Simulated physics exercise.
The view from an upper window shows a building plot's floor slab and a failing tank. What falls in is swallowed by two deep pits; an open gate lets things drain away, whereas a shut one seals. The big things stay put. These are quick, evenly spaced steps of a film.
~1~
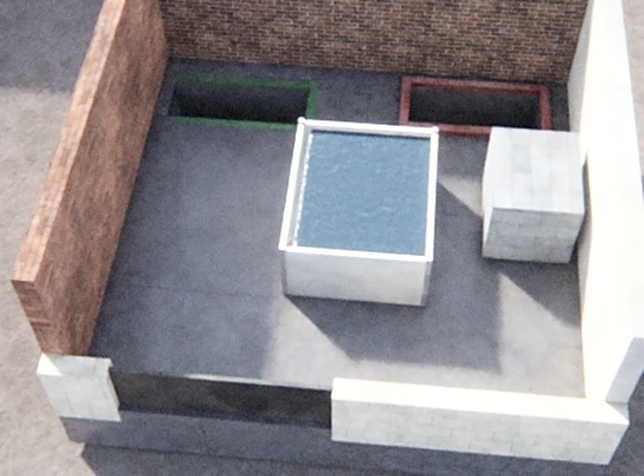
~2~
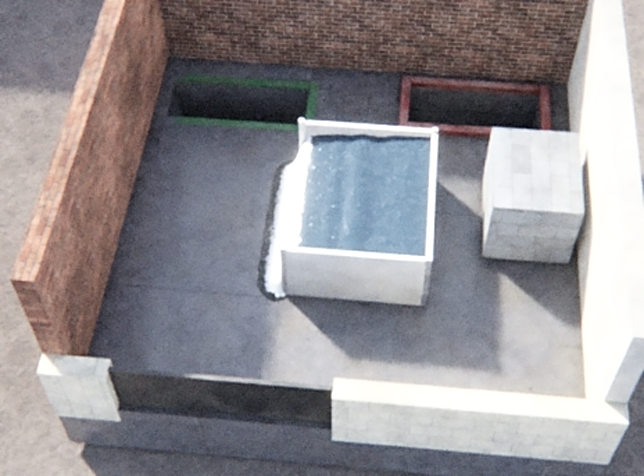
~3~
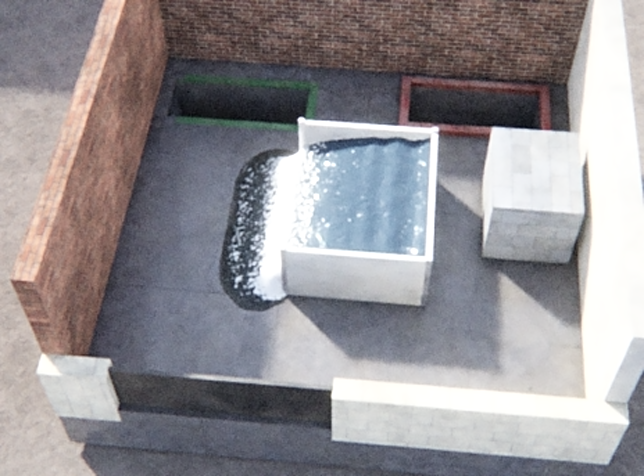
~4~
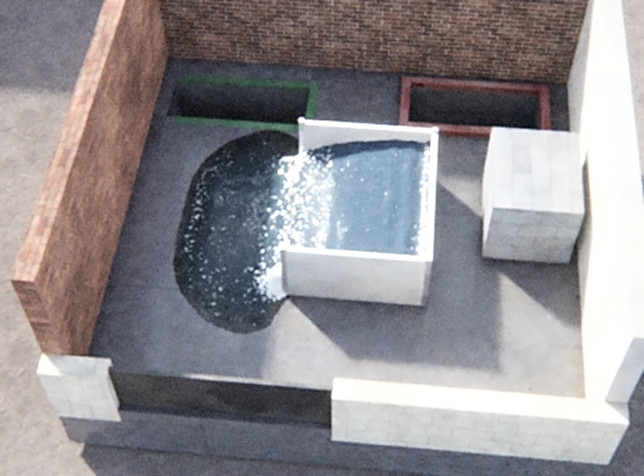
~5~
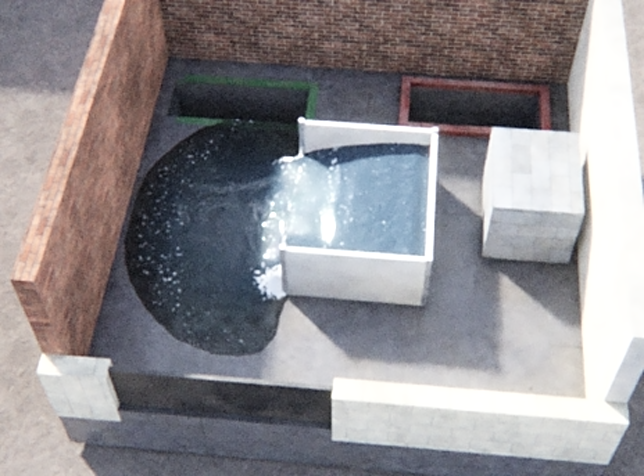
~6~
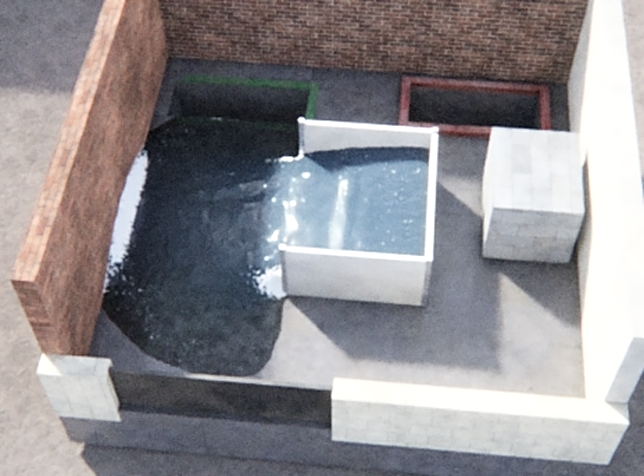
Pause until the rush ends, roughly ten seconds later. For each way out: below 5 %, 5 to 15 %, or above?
One by one: The gate is nearly idle - draining beneath five per cent; the green pit is busy - draining past fifteen per cent; the red pit is nearly idle - draining beneath five per cent.
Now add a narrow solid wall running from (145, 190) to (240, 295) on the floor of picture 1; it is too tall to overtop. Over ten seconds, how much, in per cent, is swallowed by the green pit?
Share, green pit - 65 in a hundred.
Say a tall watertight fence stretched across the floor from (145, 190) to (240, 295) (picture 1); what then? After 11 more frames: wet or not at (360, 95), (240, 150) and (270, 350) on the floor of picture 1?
Taking the three spots in the order asked, they are bone-dry, waterlogged and waterlogged.
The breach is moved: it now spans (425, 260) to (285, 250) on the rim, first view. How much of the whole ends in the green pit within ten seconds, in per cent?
Green: 30 %.
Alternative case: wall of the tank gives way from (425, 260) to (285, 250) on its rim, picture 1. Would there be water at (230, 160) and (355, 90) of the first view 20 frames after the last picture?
Result, point by point: Inundated; unwetted.
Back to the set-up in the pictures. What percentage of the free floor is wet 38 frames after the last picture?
Estimated share: About 80 %.
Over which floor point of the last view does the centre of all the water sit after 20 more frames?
I'd mark it close to (249, 266).
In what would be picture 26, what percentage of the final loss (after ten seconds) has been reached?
My reading is about 55 per cent.
A moment on, water covers 40 % of the floor; the gate 0 %, the green pit 3 %, the red pit 0 %.
Next, water covers 40 % of the floor; the gate 0 %, the green pit 12 %, the red pit 0 %.
Then, water covers 70 % of the floor; the gate 0 %, the green pit 25 %, the red pit 0 %.
Later, water covers 80 % of the floor; the gate 0 %, the green pit 37 %, the red pit 0 %.
In the end, water covers 90 % of the floor; the gate 0 %, the green pit 45 %, the red pit 0 %.
